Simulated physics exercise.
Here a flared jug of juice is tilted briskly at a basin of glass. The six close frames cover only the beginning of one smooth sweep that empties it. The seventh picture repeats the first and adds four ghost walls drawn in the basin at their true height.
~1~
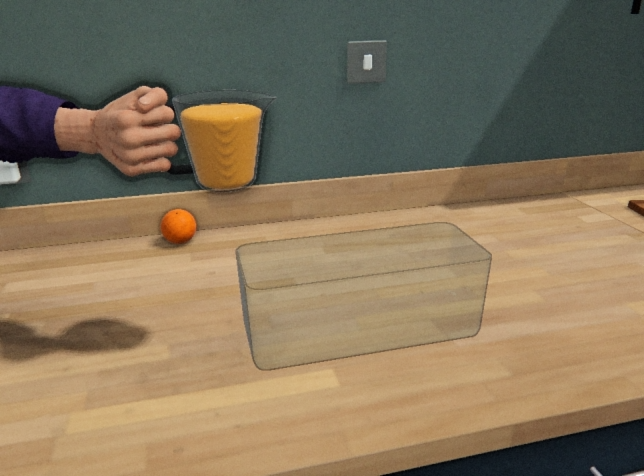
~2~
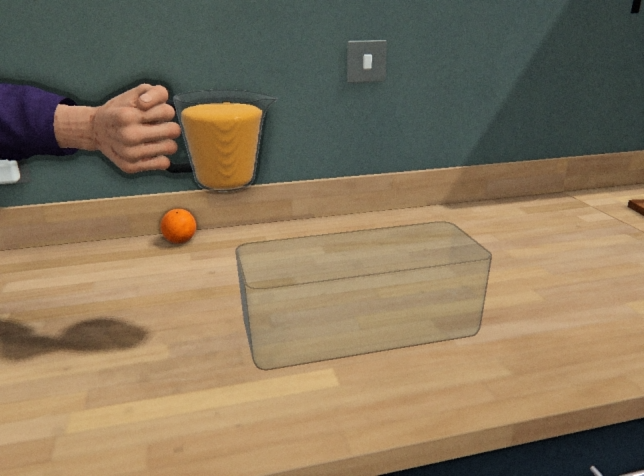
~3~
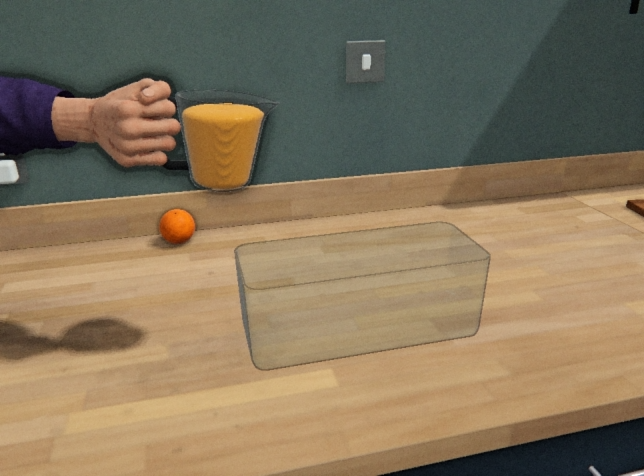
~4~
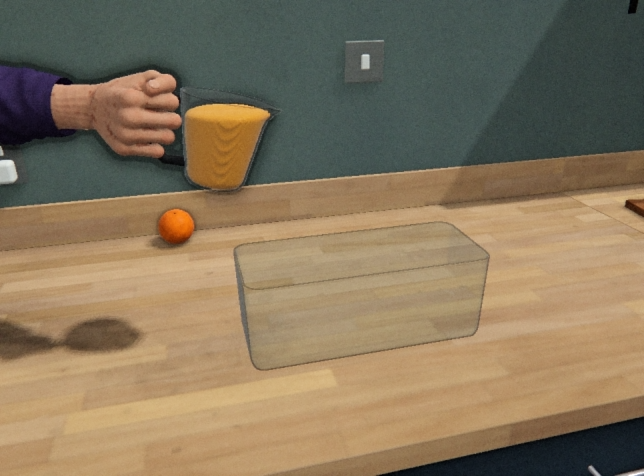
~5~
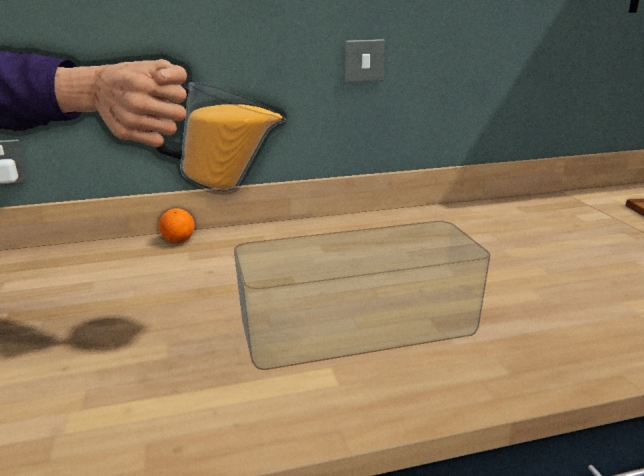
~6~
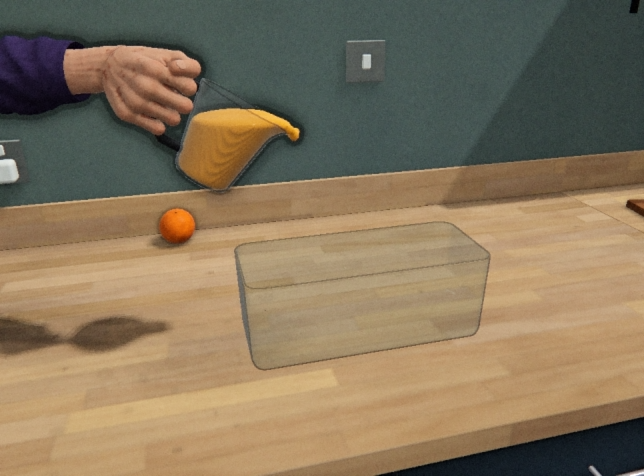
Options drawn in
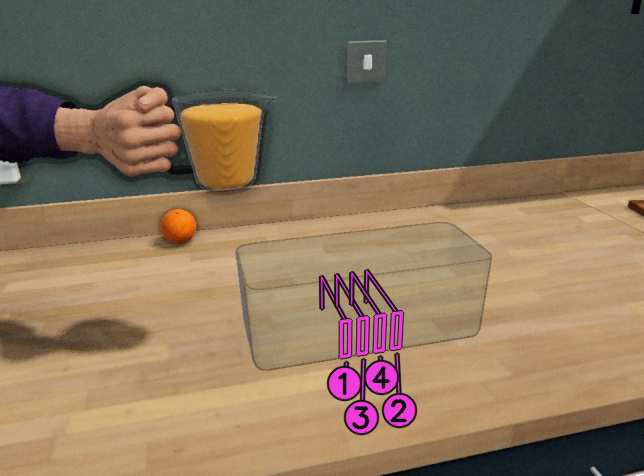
A hand tilts a jug of orange juice rightward until juice passes over its lip.
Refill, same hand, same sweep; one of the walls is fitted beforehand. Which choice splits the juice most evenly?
Take 1.
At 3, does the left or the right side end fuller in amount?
The left one.
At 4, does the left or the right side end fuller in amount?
The left side.
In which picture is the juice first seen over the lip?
Picture 6.
On the marked copy, 1 at (346, 362); 2 at (396, 354); 3 at (363, 359); 4 at (380, 357).
If 1 is chosen, about 50 % ends left of the wall and 49 % right of it.
If 2 is chosen, about 96 % ends left of the wall and 2 % right of it.
If 3 is chosen, about 84 % ends left of the wall and 12 % right of it; 3 % is lost outside.
If 4 is chosen, about 96 % ends left of the wall and 2 % right of it.
